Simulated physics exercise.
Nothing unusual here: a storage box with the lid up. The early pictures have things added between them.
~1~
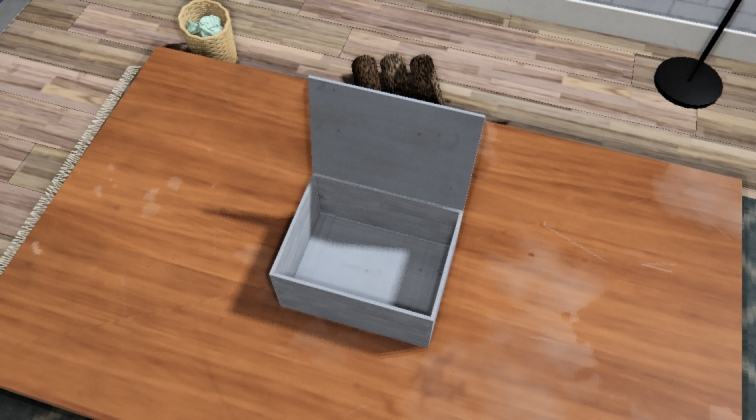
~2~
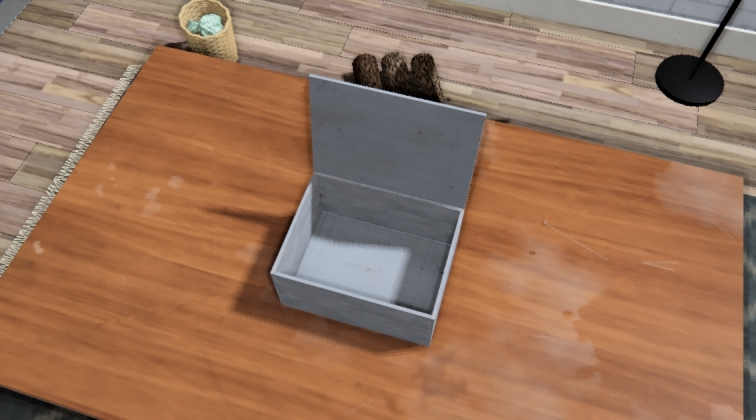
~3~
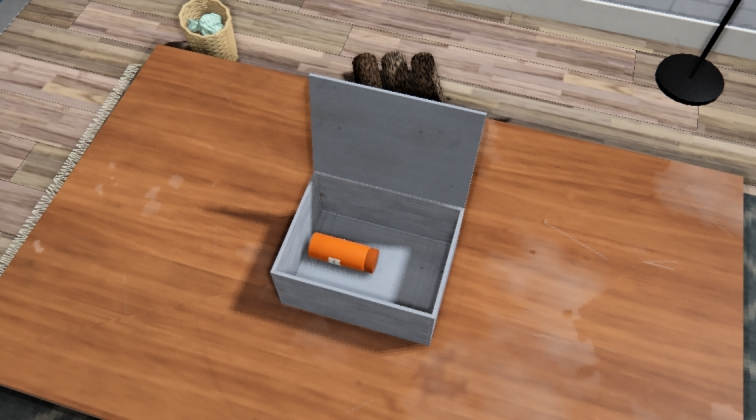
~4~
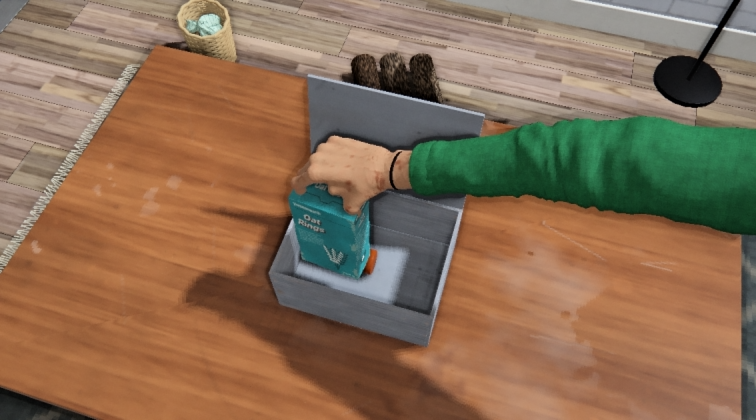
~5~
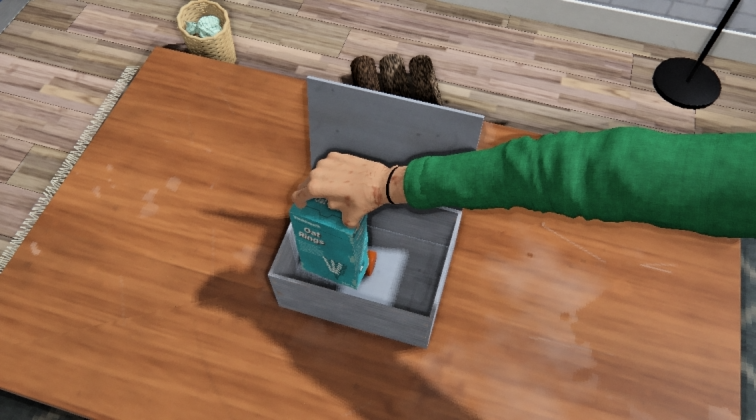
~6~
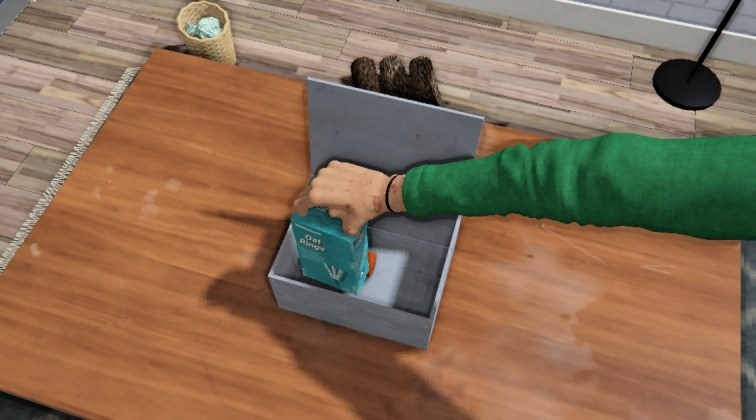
An orange shaker appears in an open gray box, then a hand lowers in a turquoise packet.
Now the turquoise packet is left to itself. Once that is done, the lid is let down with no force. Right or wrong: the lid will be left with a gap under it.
Right.
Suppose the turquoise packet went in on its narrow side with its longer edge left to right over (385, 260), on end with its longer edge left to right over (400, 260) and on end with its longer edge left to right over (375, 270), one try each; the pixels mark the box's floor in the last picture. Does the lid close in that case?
Okay, so first it closes properly, then it doesn't close, and last it doesn't close.
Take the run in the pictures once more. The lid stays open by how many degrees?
I'd say roughly 30 degrees above the rim.
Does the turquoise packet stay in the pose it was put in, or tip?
As it turns out, it keeps its original angle.
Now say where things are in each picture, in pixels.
The last thing is not in view yet, in the first frame.
The last thing is not in view yet, in the second frame.
The last thing is not in view yet; orange shaker (344, 253), in the third frame.
Still above its spot; turquoise packet (333, 229), in the fourth frame.
Still above its spot; turquoise packet (332, 241), in the fifth frame.
Put in, still held; turquoise packet (333, 247), in the sixth frame.
Then, 0.50 s after the last picture, turquoise packet tipped 4° from how it was near (325, 271).
Then, 1.30 s after the last picture, lid 78° above the rim; turquoise packet slid a little near (329, 274).
Then, 1.80 s after the last picture, lid 46° above the rim; turquoise packet slid a little near (329, 274).
At rest, lid 28° above the rim; moved from the start, turquoise packet; orange shaker in place. Seen from the same camera at the end, turquoise packet near (329, 274).
